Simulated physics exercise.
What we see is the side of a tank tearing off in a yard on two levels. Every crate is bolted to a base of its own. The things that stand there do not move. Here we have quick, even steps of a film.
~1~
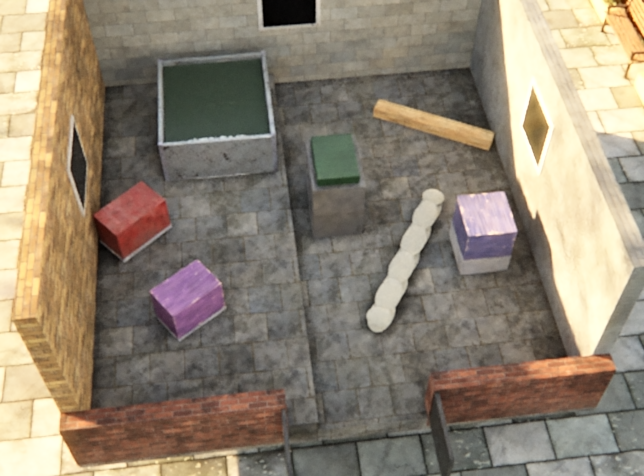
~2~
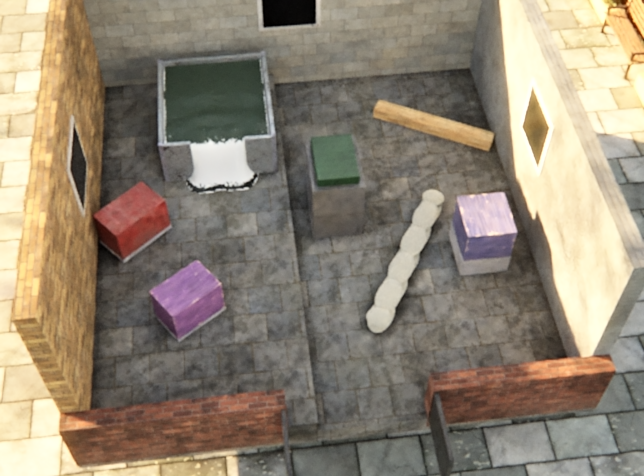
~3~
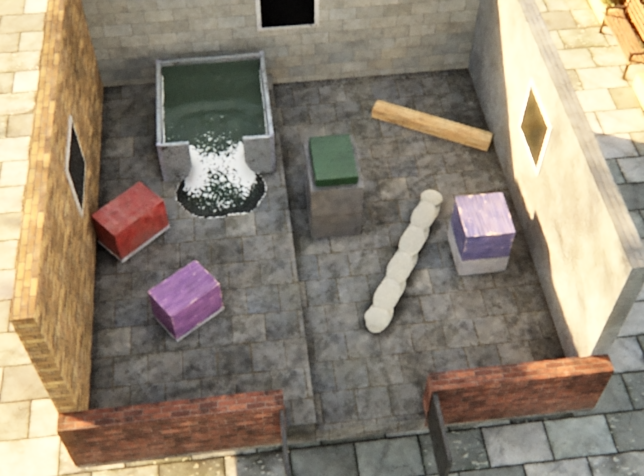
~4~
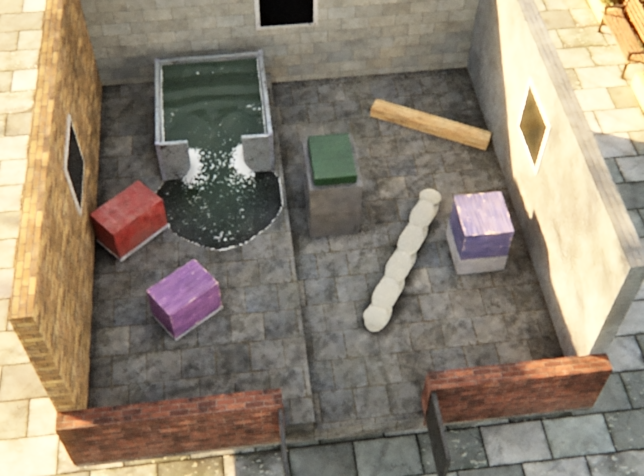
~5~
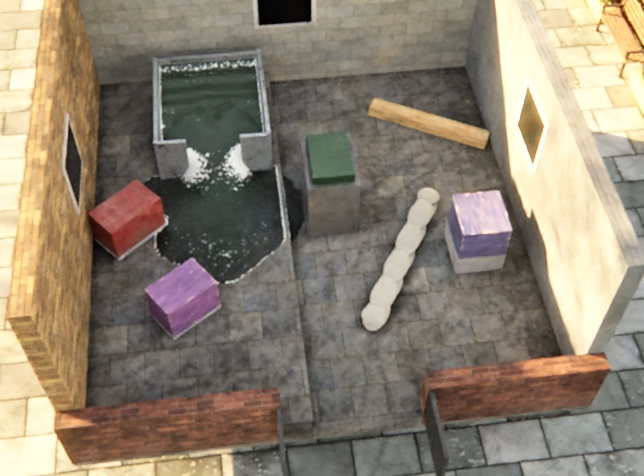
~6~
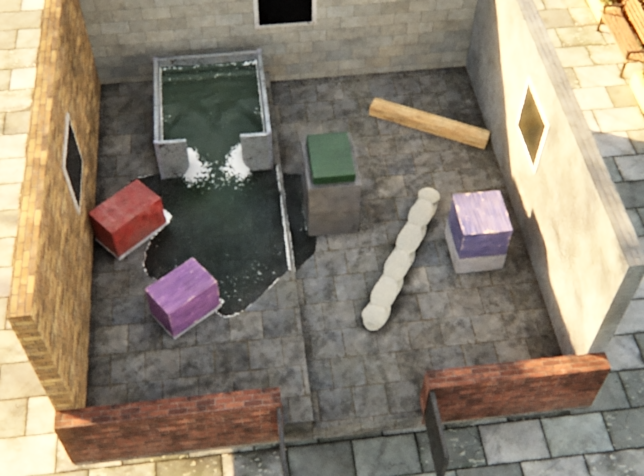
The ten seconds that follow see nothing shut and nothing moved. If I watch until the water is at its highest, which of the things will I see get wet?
You would see this: The red crate gets wet; the blue crate keeps dry; the purple crate gets wet.
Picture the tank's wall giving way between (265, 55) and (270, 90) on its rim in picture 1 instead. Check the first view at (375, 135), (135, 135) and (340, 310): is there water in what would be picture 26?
Okay, the first is waterlogged, the next is left untouched, and the last is left untouched.
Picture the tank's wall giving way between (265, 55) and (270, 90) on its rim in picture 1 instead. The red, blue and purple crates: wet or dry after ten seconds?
The red crate stays untouched; the blue crate stays untouched; the purple crate stays untouched.
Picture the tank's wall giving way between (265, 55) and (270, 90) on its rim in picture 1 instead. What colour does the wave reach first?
My pick is the blue one.
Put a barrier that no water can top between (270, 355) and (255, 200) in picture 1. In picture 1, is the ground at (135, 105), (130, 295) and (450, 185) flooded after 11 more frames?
One by one: Spared, soaked, spared.
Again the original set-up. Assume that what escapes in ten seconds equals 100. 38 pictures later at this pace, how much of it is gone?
Result, approximate: 75 per cent.
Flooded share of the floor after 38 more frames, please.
Near 60 in a hundred.
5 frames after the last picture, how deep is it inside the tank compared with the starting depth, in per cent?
It works out to roughly 64 percent.
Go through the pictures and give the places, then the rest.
The first picture shows still water in the open tank at (215, 101).
In the second picture, the front is at (193, 185), out from the gap at (220, 164).
In the third picture, water pours out at (219, 164) and has run to (208, 214).
In the fourth picture, the front is at (213, 244), out from the gap at (218, 163).
In the fifth picture, the front is at (235, 275), out from the gap at (216, 162).
In the sixth picture, the front is at (237, 307), out from the gap at (216, 162).
A moment on, water covers 30 % of the floor; the red crate water round its plinth, the blue crate not reached, the purple crate water round its plinth.
Next, water covers 40 % of the floor; the red crate water round its plinth, the blue crate not reached, the purple crate water round its plinth.
Then, water covers 45 % of the floor; the red crate water round its plinth, the blue crate not reached, the purple crate water round its plinth.
Later, water covers 60 % of the floor; the red crate water round its plinth, the blue crate not reached, the purple crate water round its plinth.
In the end, water covers 80 % of the floor; the red crate was topped, the blue crate stayed above the water, the purple crate was topped.
